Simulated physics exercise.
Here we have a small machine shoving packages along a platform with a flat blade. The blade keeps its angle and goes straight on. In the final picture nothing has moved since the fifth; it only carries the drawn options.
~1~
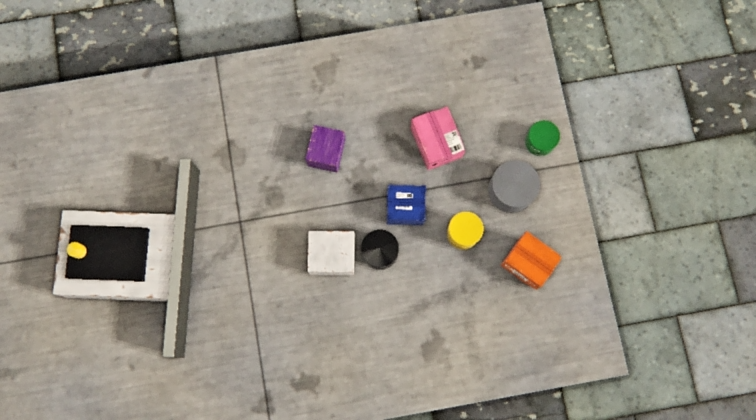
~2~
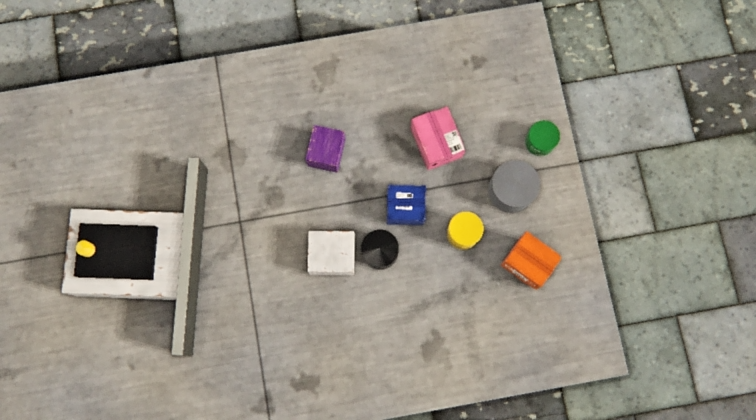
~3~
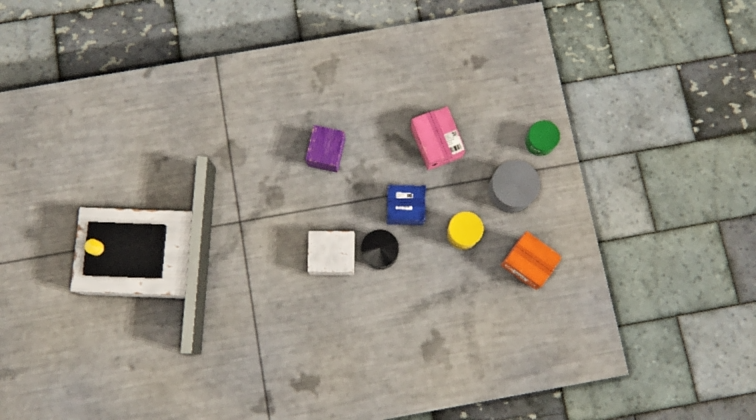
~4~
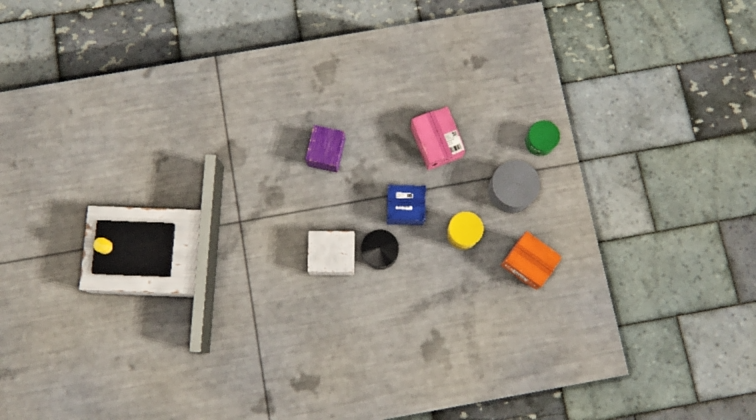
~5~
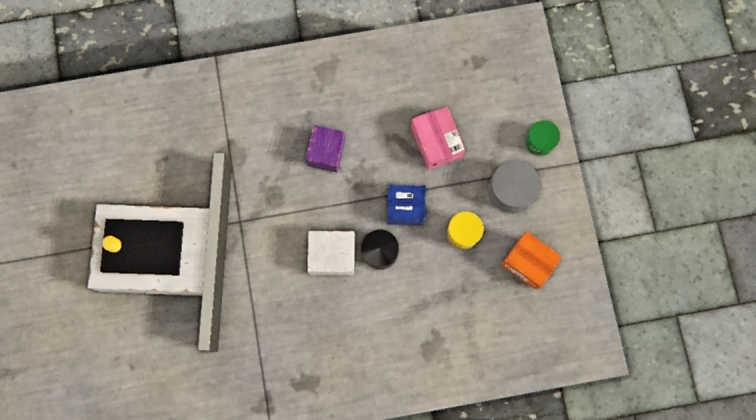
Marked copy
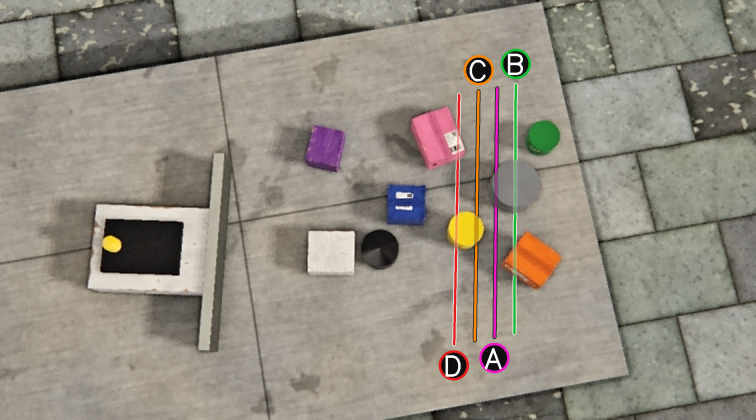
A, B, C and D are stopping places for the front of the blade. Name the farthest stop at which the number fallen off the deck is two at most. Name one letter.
Up to line B.
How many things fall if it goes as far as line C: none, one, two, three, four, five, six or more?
By then, none.
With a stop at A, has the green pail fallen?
By then, yes.
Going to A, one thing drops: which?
The green pail goes over.
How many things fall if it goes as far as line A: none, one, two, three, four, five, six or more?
In all, one.
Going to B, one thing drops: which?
The green pail.
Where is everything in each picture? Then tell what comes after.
Black canister (380, 250); purple crate (326, 149); grey canister (514, 187), in the first frame.
Robot (122, 252); orange parcel (531, 261), in the second frame.
Robot (131, 251); blue box (406, 206), in the third frame.
Robot (140, 249); white crate (331, 254), in the fourth frame.
Robot (148, 247); black canister (380, 250); purple crate (326, 149); grey canister (514, 187), in the fifth frame.
On the marked copy, A at (496, 208); B at (515, 205); C at (477, 212); D at (457, 215).
Following B. Soon after the start, robot (259, 228); purple crate (349, 145); black canister (392, 250).
Later, robot (370, 209); orange parcel (539, 264); pink parcel (488, 138).
In the end, robot (455, 194); green pail over the edge; pink parcel (568, 125); one fallen.
As for the rest, A is within the limit but short; C is within the limit but short; D is within the limit but short.
